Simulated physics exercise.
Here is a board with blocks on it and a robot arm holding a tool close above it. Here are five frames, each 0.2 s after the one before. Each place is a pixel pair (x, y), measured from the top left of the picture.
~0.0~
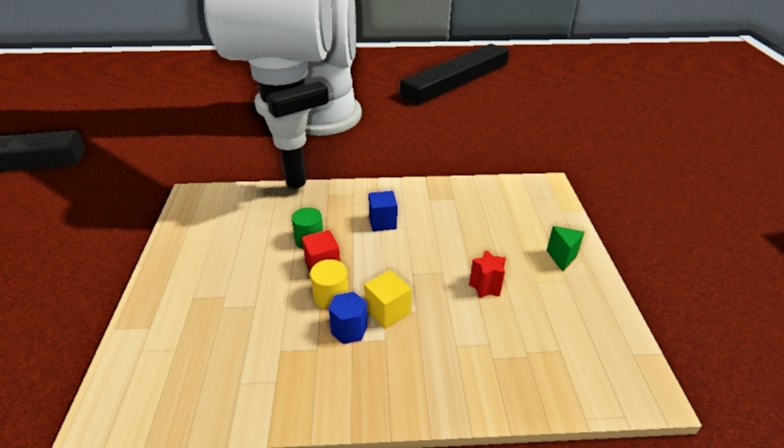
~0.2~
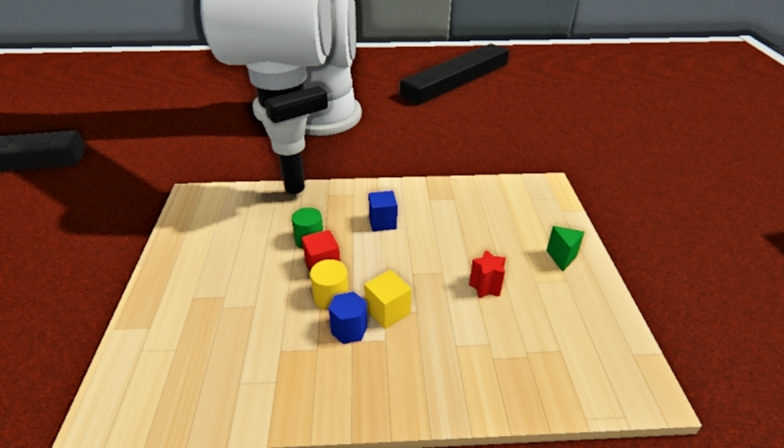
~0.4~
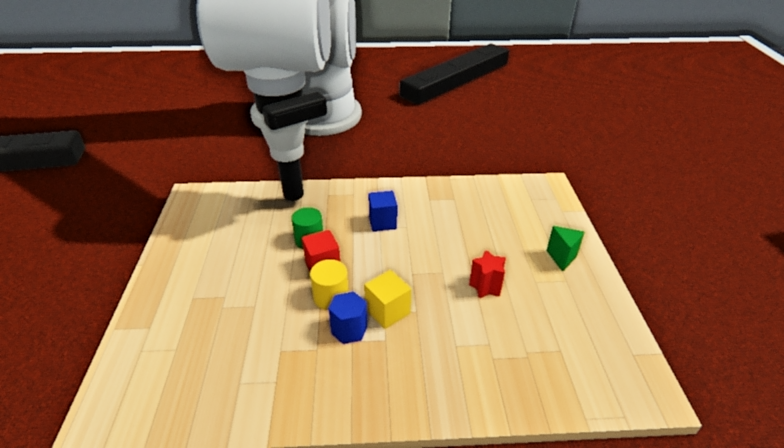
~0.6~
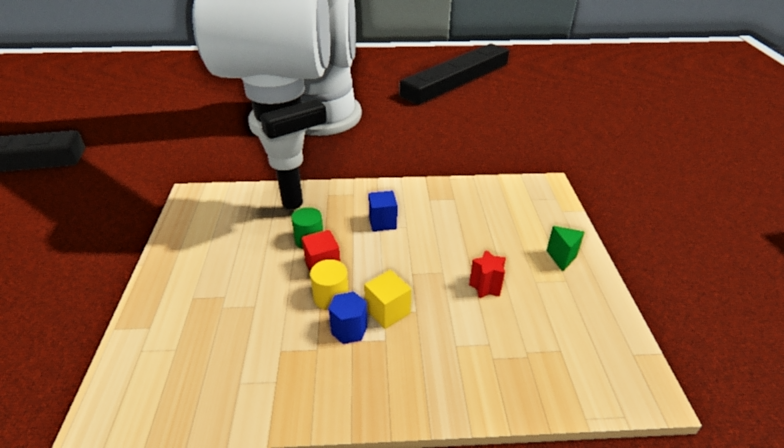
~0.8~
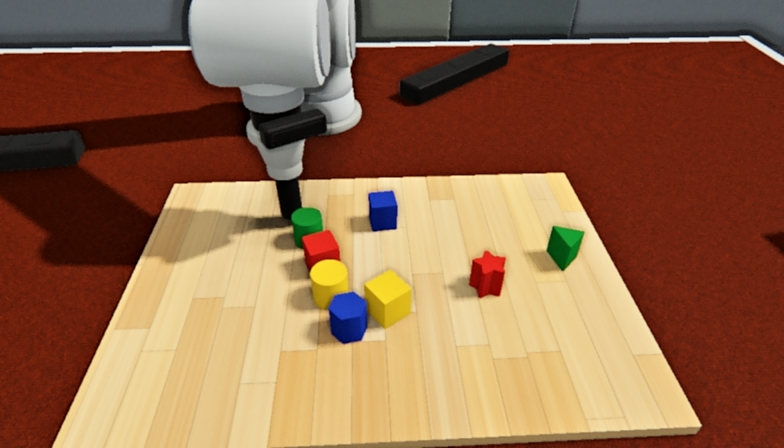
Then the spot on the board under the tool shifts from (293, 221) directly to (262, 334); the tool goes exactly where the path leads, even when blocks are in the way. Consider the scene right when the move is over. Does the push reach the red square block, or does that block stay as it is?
Once the path ends, it is where it was.
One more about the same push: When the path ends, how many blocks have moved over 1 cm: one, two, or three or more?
Displaced: One.
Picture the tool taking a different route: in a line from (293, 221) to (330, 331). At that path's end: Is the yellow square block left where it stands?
I expect so.
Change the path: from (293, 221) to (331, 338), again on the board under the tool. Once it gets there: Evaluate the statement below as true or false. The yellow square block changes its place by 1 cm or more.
My answer: False.
The first path, step by step. One third of the way, tool (284, 246); green round block (310, 223).
Two thirds of the way, tool (274, 283); green round block (310, 223).
At the end, tool (261, 327); green round block (310, 223); red square block not moved.
